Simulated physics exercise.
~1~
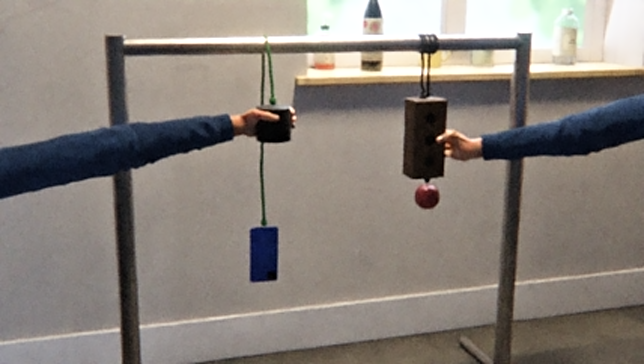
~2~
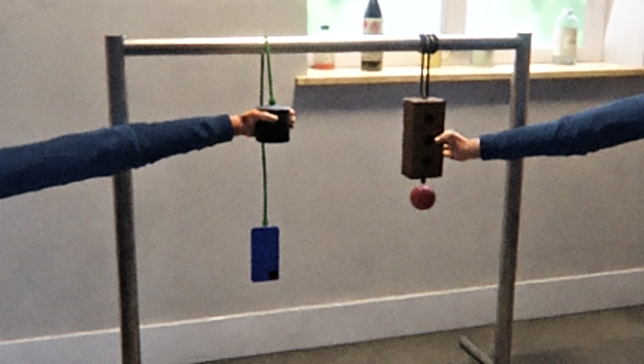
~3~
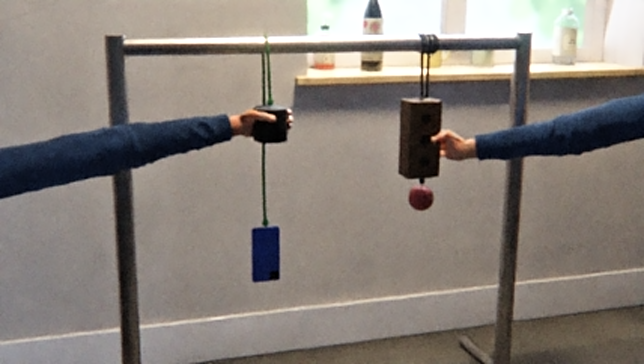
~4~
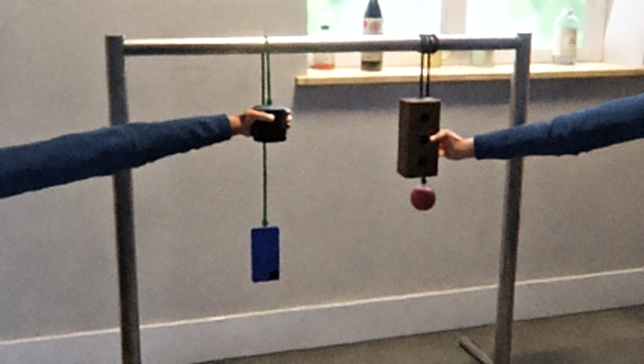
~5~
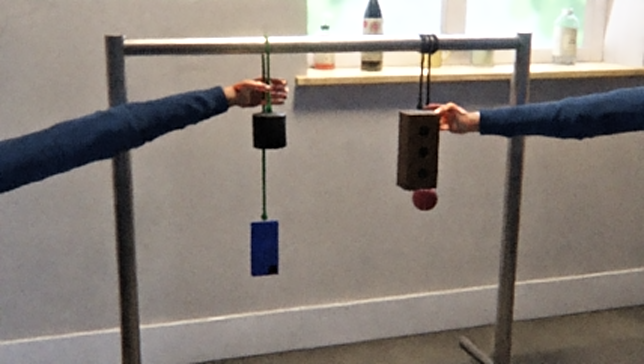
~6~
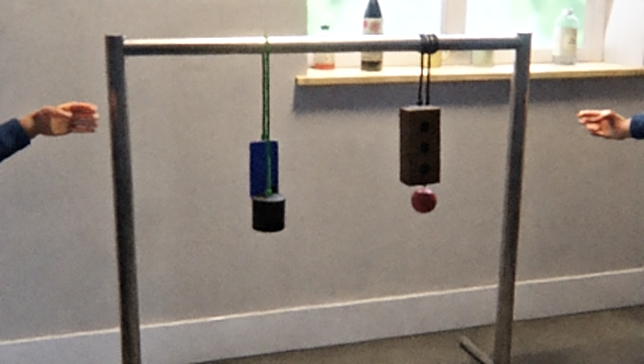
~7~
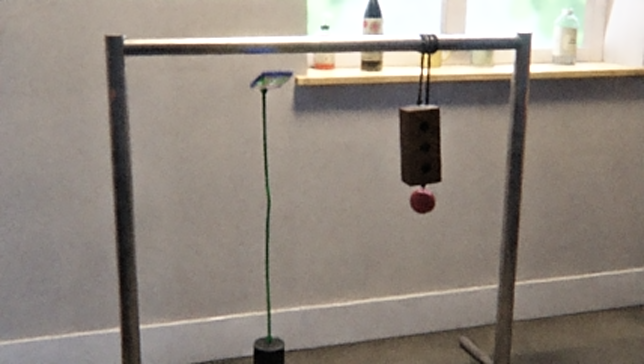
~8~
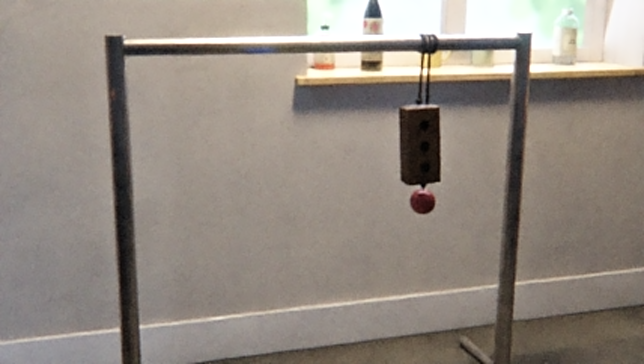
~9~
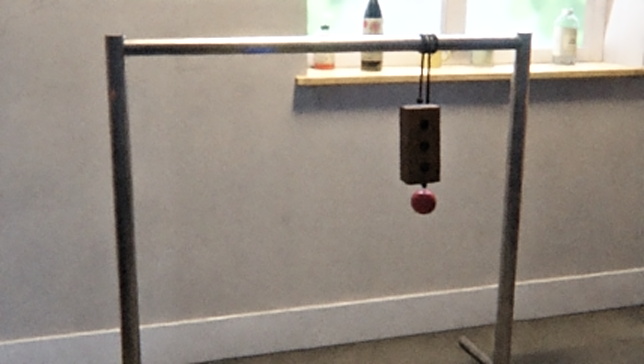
The video shows two hands holding a dark cylinder, joined by a green cord to a blue phone, and a brick hanging from a metal bar with a red ball beneath. Both let go; the cylinder drops to the floor, the phone rises and both leave view, while the brick stays hanging.
